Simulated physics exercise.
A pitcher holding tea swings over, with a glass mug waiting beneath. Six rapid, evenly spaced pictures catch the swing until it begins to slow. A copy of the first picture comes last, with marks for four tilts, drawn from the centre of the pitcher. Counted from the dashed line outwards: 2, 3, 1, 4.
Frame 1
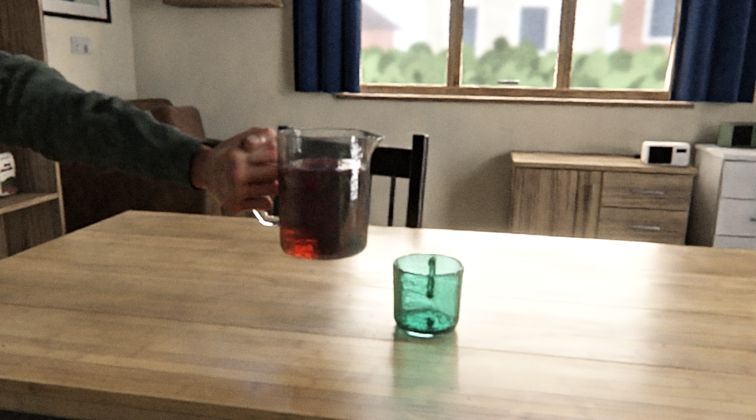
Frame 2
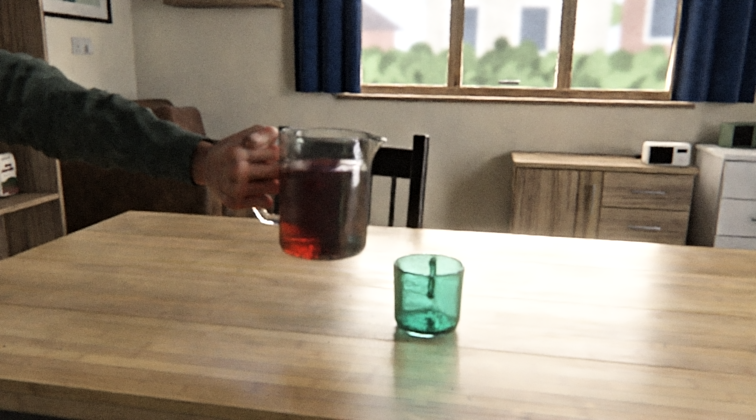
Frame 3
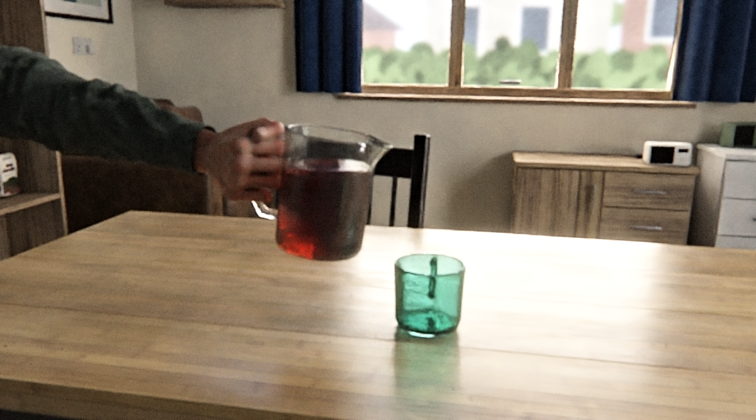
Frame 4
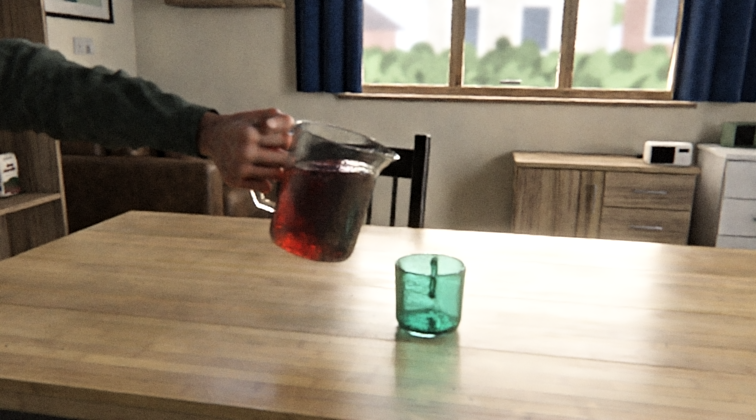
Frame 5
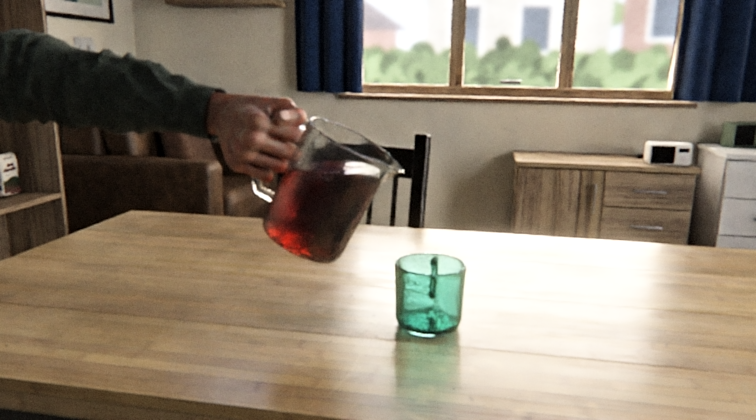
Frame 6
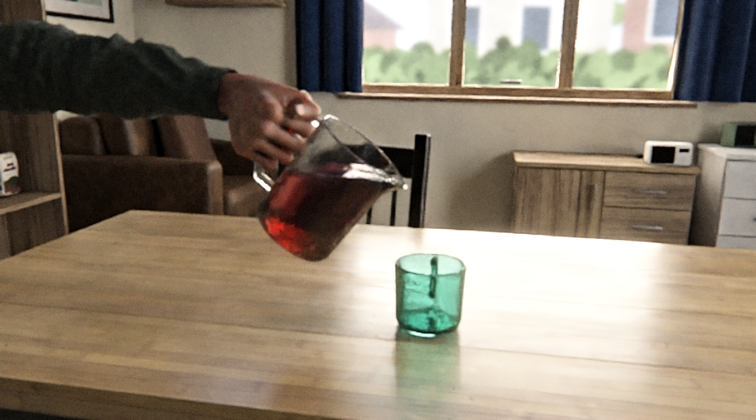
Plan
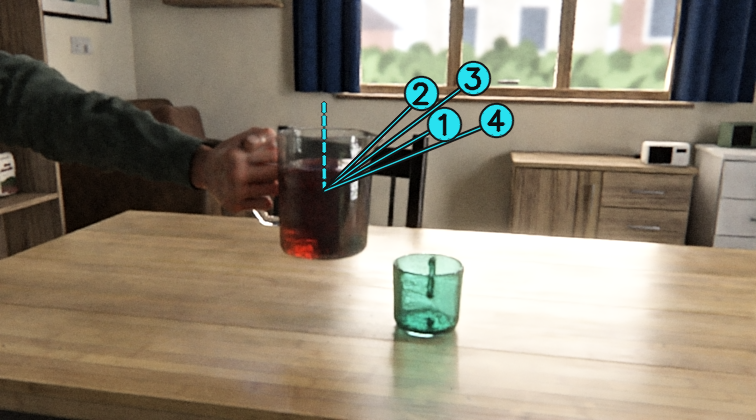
A dining room is seen from across a pale wooden table, with a window between blue curtains, a brown leather sofa and wooden drawers behind. An arm in a dark green sleeve holds a clear glass pitcher of dark red tea left of and above an empty green glass mug. The hand rises slightly and steadily tips the pitcher rightward, the tea shifting inside, while the camera stays still.
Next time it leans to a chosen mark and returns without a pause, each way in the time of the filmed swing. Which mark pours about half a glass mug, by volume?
The answer is mark 1.
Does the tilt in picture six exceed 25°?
Yes.
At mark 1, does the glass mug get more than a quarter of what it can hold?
Yes, clearly.
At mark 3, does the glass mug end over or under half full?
Under.
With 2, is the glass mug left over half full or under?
Under half.
In cyan, 1 at (428, 132); 2 at (410, 106); 3 at (459, 89); 4 at (480, 127).
With 1, the glass mug ends with about 52 % of what it can hold.
With 2, the glass mug ends with about 17 % of what it can hold.
With 3, the glass mug ends with about 32 % of what it can hold.
With 4, the glass mug ends with about 71 % of what it can hold; 3 % of the tea is spilt.
